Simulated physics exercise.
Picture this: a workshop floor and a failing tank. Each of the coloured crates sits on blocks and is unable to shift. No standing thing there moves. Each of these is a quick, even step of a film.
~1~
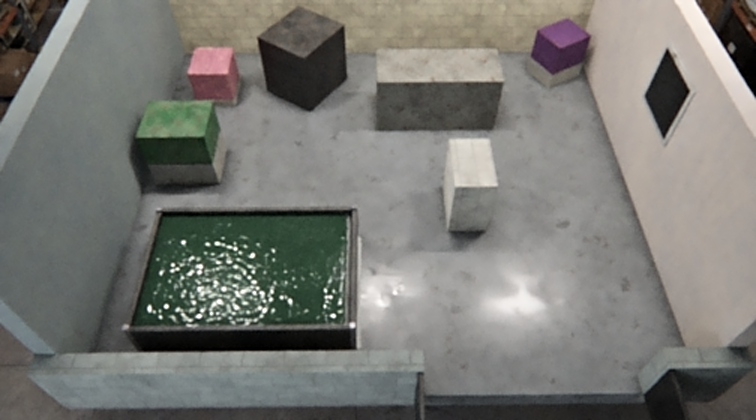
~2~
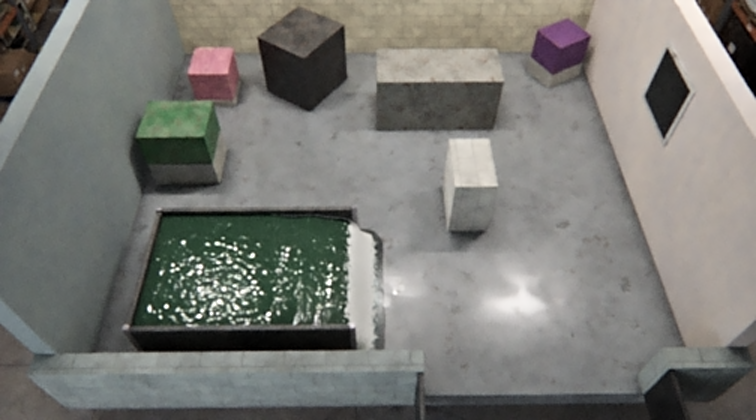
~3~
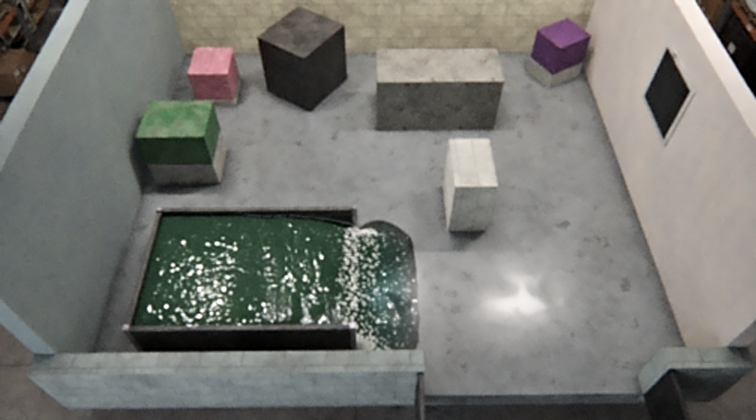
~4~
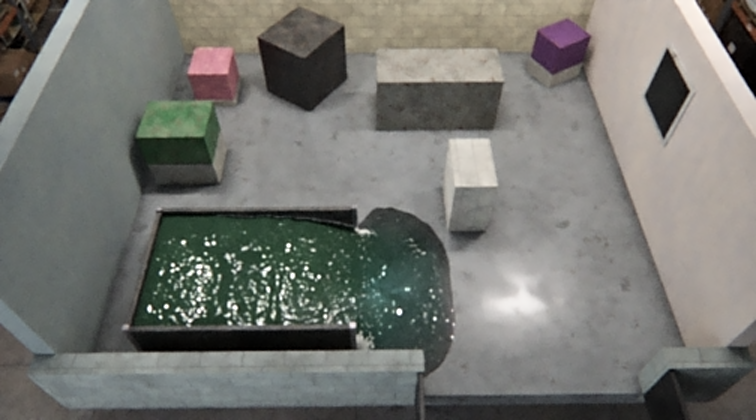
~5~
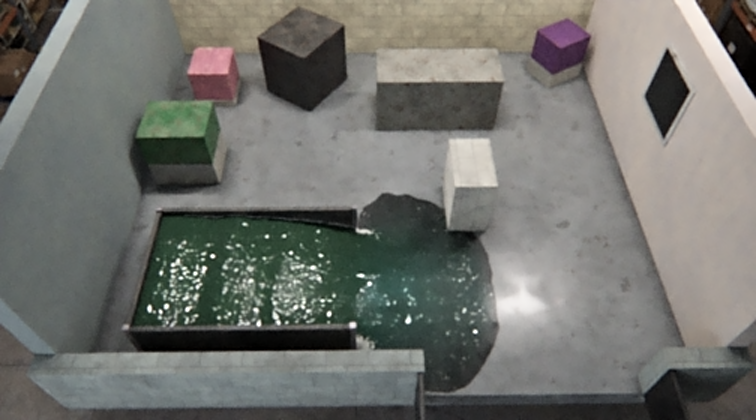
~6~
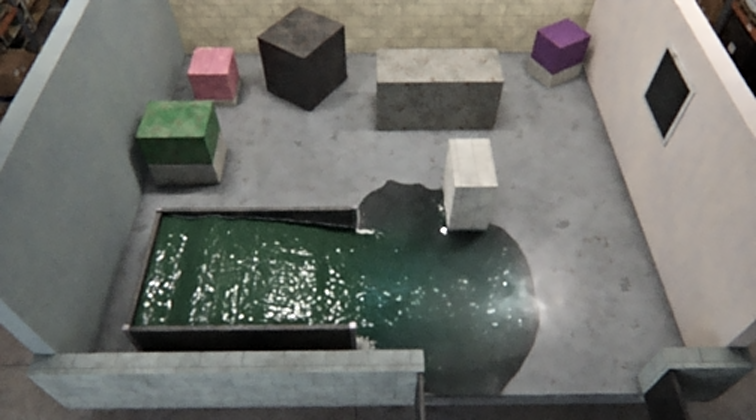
Dark green water pours from the tank's open right side and spreads across the grey floor.
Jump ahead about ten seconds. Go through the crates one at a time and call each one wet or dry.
The green crate is dry. The pink crate is dry. The purple crate is dry.
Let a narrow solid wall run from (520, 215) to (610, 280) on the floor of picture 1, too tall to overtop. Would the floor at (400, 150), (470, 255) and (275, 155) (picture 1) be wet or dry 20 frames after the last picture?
As listed: Under water, under water, not flooded.
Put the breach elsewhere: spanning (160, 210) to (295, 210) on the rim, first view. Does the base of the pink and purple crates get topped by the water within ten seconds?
Log: Pink crate is doused; purple crate stays clear.
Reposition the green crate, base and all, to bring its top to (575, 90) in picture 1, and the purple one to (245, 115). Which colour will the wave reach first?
It is the green crate.
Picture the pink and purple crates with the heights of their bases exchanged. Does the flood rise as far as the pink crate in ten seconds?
Outcome, pink crate: Not reached.
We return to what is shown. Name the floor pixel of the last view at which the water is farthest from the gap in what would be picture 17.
Front's tip: Near (616, 161).
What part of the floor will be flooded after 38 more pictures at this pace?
I make it 65 per cent.
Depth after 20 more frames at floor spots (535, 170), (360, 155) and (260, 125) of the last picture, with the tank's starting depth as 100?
2, 4, 0 %.
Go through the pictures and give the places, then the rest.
In the first frame, the open tank at (250, 267) is whole and still.
In the second frame, water pours out at (352, 281) and has run to a hidden place.
In the third frame, the front is at a hidden place, out from the gap at (353, 283).
In the fourth frame, the front is at a hidden place, out from the gap at (353, 283).
In the fifth frame, water pours out at (353, 284) and has run to (479, 249).
In the sixth frame, the front is at (531, 319), out from the gap at (353, 284).
A moment on, water covers 30 % of the floor; the green crate not reached, the pink crate not reached, the purple crate not reached.
Next, water covers 35 % of the floor; the green crate not reached, the pink crate not reached, the purple crate not reached.
Then, water covers 50 % of the floor; the green crate not reached, the pink crate not reached, the purple crate water round its plinth.
Later, water covers 65 % of the floor; the green crate water round its plinth, the pink crate water round its plinth, the purple crate water round its plinth.
In the end, water covers 90 % of the floor; the green crate stayed above the water, the pink crate stayed above the water, the purple crate stayed above the water.
